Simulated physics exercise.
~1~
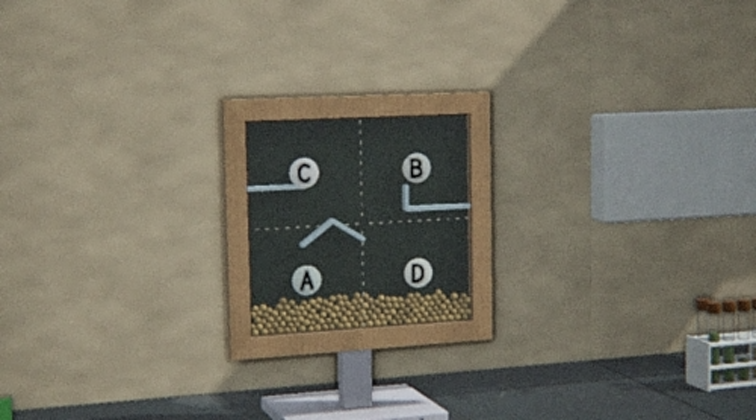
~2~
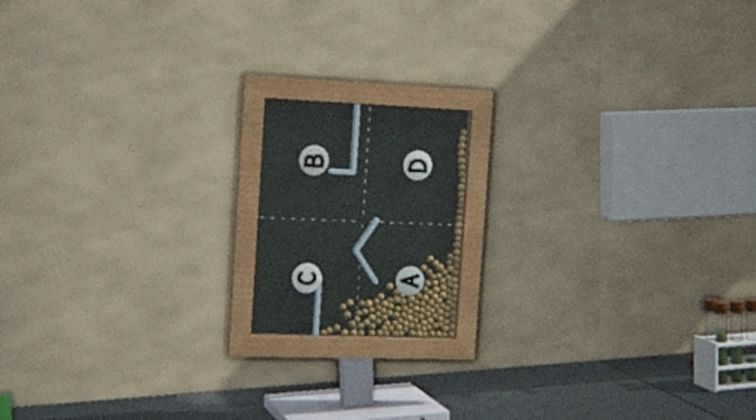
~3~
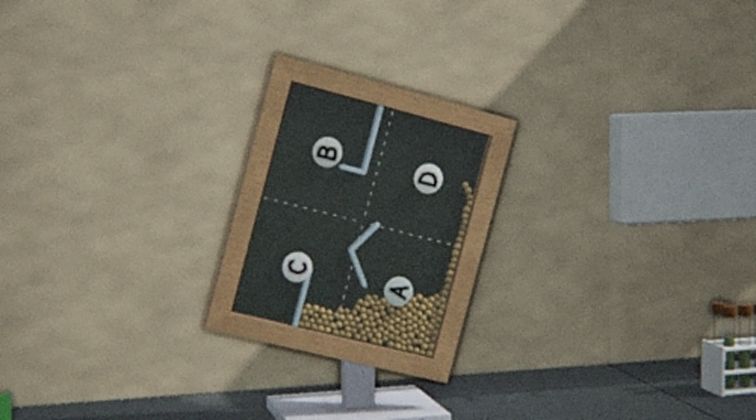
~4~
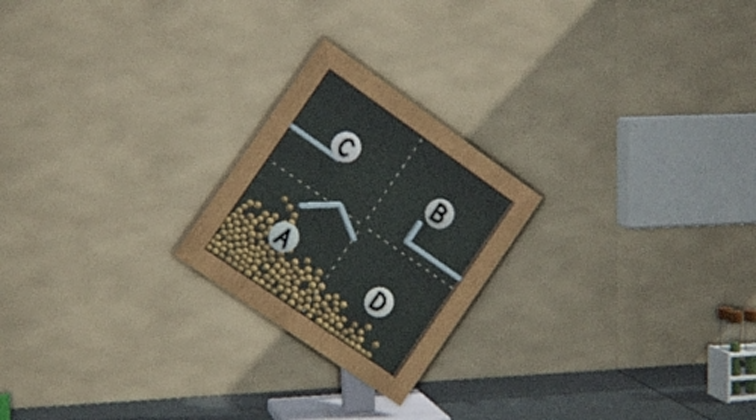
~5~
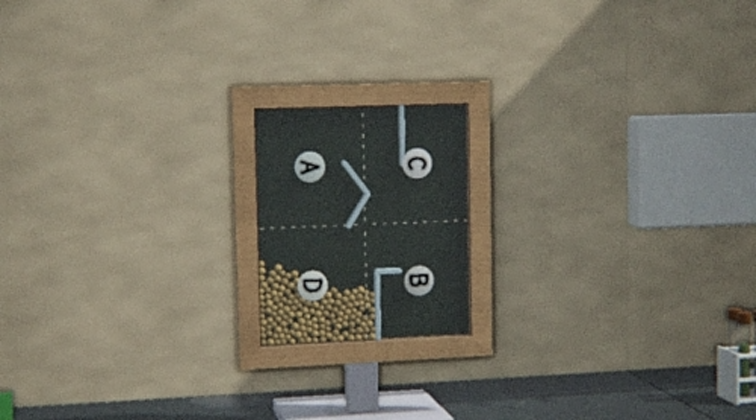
At the start, a square wooden-framed case with a dark, see-through front stands upright on a pale stand, a layer of small tan beads lying along its bottom under quarters A and D. The case then turns anticlockwise almost onto its side, and the beads slide into a sloping heap, mostly in quarter A at the lower right. It begins swinging back clockwise, and the heap levels out somewhat. Swinging on past level, it tilts the other way, with beads spreading down from A towards D. Finally it rests a quarter turn clockwise, with nearly all the beads piled in quarter D at the lower left, against a thin pale bar.
